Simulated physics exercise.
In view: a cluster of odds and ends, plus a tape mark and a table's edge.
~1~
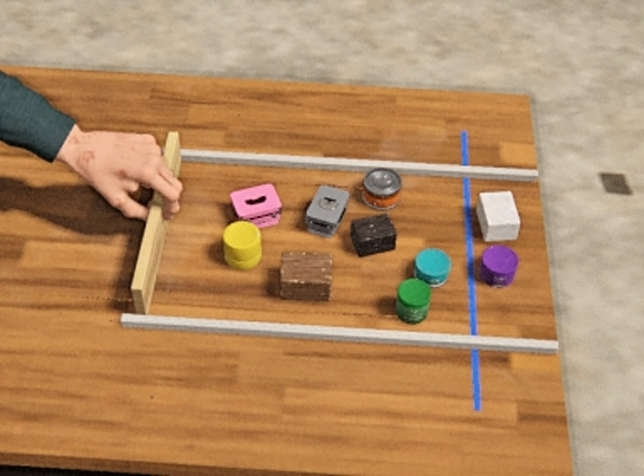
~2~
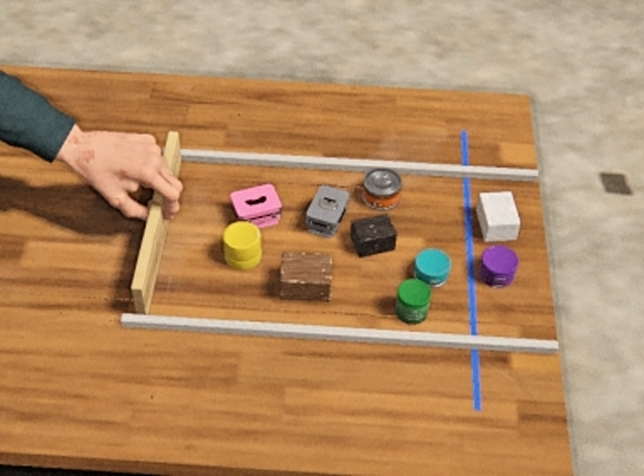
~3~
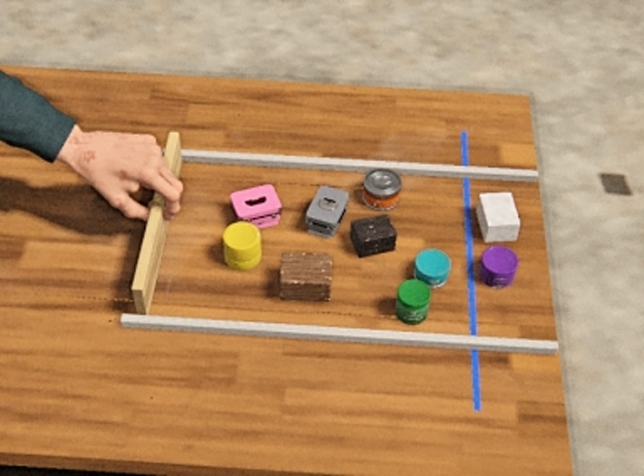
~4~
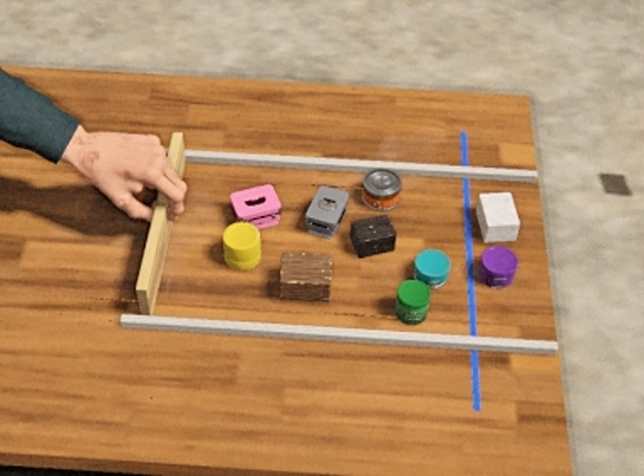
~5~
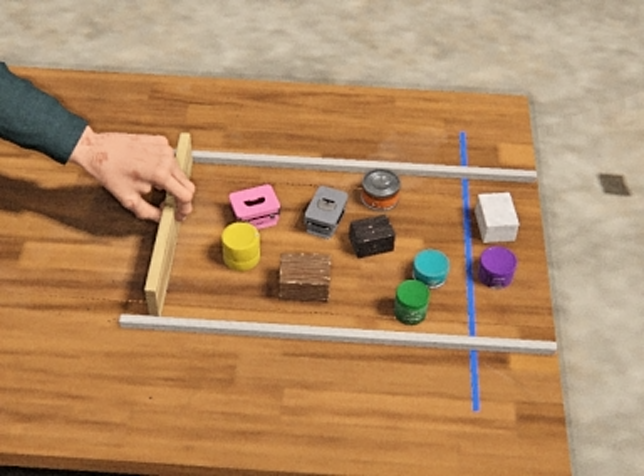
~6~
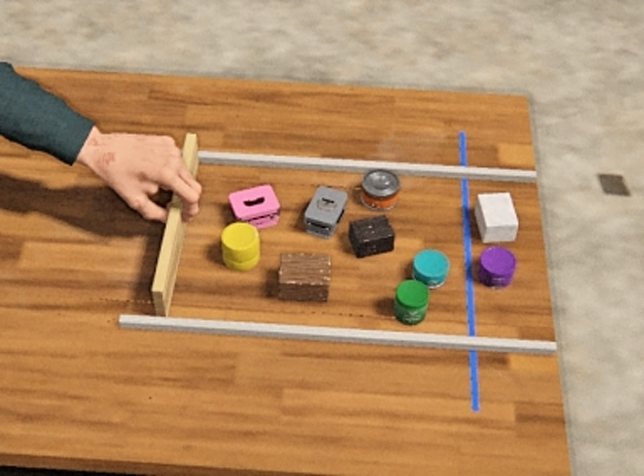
A wooden board, held upright by a hand at the left, stayed still at first, then slid slightly right between two rails, while the colorful tubs and blocks ahead of it stayed put.
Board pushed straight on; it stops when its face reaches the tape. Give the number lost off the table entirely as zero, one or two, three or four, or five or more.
Lost off the table: One or two.
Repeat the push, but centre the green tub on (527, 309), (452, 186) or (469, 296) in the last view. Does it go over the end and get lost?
In turn it stays on; is kept; is kept.
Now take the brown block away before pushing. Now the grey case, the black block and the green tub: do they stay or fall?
Grey case still up, black block still up, green tub still up.
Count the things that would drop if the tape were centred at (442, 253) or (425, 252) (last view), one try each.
Counts per try: 0; 0.
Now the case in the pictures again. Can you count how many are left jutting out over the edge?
The count would be 1.
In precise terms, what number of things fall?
I count 2 in all.
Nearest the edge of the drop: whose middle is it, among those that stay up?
Turquoise pot.
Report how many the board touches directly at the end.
It's 4.
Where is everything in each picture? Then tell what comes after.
White block (498, 217); purple tub (498, 267); turquoise pot (432, 268); board (158, 220); tape (470, 254), in the first picture.
Purple tub (498, 267); board (159, 220), in the second picture.
Turquoise pot (432, 269); yellow lid (242, 246), in the third picture.
White block (497, 217); green tub (413, 303), in the fourth picture.
Purple tub (497, 268); brown block (305, 278), in the fifth picture.
White block (496, 218); purple tub (496, 268); turquoise pot (430, 269); board (177, 222); tape (468, 255), in the sixth picture.
Soon after, none off yet; white block at rest near (496, 218); purple tub at rest near (496, 268); turquoise pot at rest near (430, 269).
After that, none off yet; white block at rest near (496, 218); purple tub at rest near (496, 268); turquoise pot displaced about its own width near (446, 283).
And then, none off yet; white block displaced a little near (508, 218); purple tub moving near (508, 266); turquoise pot displaced well along near (486, 288).
In the end, the number that fall off is one or two; gone, purple tub and white block.
